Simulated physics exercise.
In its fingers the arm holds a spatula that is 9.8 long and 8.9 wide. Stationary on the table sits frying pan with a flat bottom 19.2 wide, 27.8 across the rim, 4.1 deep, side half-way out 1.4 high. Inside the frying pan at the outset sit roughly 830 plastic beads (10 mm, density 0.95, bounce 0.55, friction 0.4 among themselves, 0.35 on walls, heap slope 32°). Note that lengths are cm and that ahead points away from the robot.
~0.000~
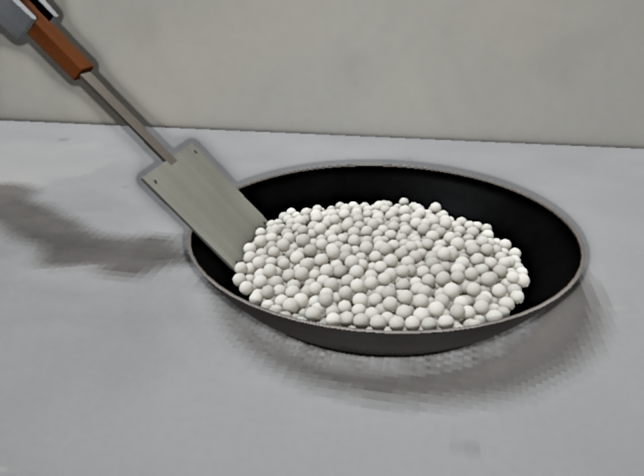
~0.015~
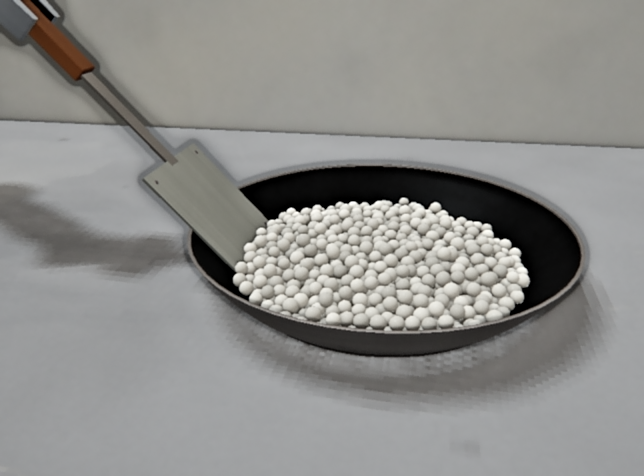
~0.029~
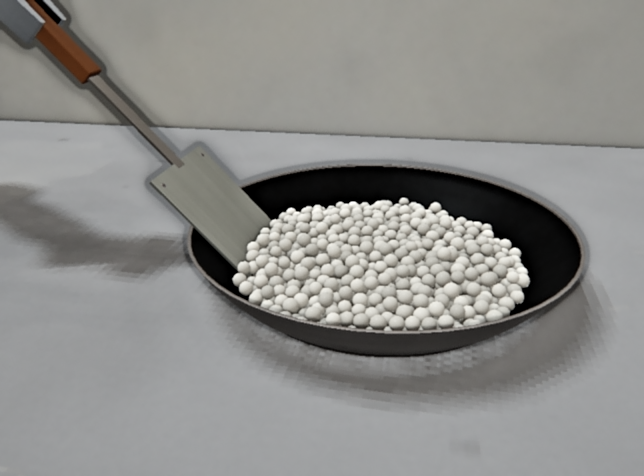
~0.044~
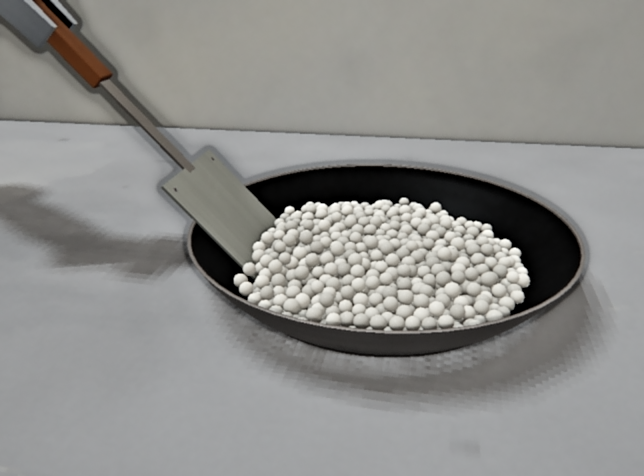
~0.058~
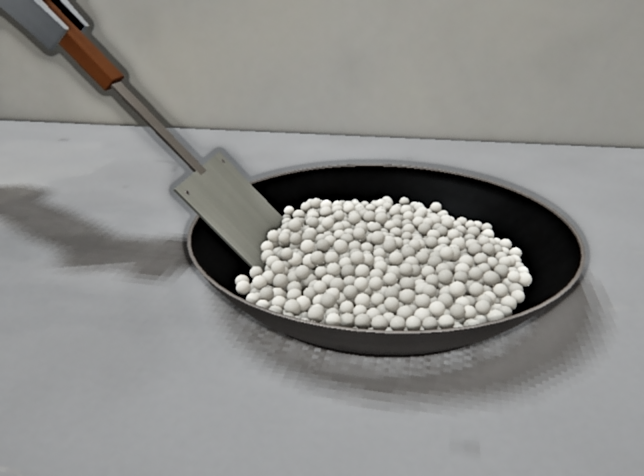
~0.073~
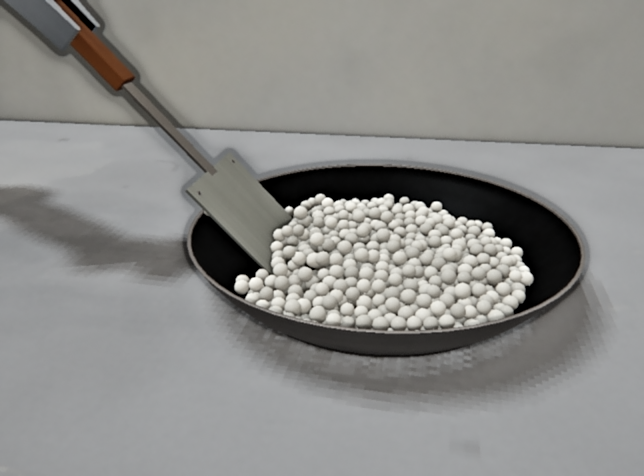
At the start, a robot arm holds a flat spatula at the left edge of a dark frying pan heaped with white beads, and it barely moves. Then the spatula slides slowly a short way right into the heap, nudging nearby beads, while a few sit at its lower left edge.
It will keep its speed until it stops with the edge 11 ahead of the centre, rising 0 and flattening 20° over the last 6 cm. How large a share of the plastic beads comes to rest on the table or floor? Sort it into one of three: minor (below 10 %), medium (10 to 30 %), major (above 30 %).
Medium, 10 to 30 %.
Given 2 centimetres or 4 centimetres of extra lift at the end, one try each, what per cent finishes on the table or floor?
Try one gives about 25 in a hundred, try two about 20 in a hundred.
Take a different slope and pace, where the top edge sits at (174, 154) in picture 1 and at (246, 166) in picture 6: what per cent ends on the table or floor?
About 30 per cent.
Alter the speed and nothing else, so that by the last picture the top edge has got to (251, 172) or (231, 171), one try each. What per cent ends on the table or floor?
That comes to some 30 and some 30 percent, in that order.
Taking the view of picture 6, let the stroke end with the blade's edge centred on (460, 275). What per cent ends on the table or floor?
Around 0 percent ends on the table or floor.
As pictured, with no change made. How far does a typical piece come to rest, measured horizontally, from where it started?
It comes to some 4 cm.
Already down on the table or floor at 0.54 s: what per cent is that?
Some 20 per cent.
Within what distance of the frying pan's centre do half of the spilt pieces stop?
20 cm or so.
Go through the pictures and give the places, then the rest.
The spatula top edge at (169, 159), sloping 47°; upper third of the load around (373, 248), from x 240 to 520, top at y 205; 830 in the frying pan, in the first picture.
The spatula top edge at (170, 160), sloping 47°; upper third of the load around (373, 248), from x 240 to 520, top at y 205, in the second picture.
The spatula top edge at (176, 163), sloping 47°; upper third of the load around (372, 248), from x 240 to 520, top at y 205, in the third picture.
The spatula top edge at (187, 167), sloping 47°; upper third of the load around (363, 247), from x 240 to 520, top at y 205, in the fourth picture.
The spatula top edge at (198, 169), sloping 47°; upper third of the load around (366, 245), from x 225 to 525, top at y 200, in the fifth picture.
The spatula top edge at (209, 170), sloping 47°; upper third of the load around (367, 244), from x 210 to 525, top at y 200; 830 in the frying pan, in the sixth picture.
After 0.18 s, sloping 47°, highest piece 9 above the table; 828 in the frying pan, 2 on the blade or in flight.
After 0.29 s, sloping 42°, highest piece 5 above the table; 828 in the frying pan, 2 on the table or floor.
After 0.54 s, sloping 27°, highest piece 6 above the table; 676 in the frying pan, 148 on the table or floor, 6 on the blade or in flight.
After 1.59 s, sloping 27°, highest piece 6 above the table; 675 in the frying pan, 155 on the table or floor.
In the end, 675 in the frying pan, 155 on the table or floor. That is 19 % on the table or floor.
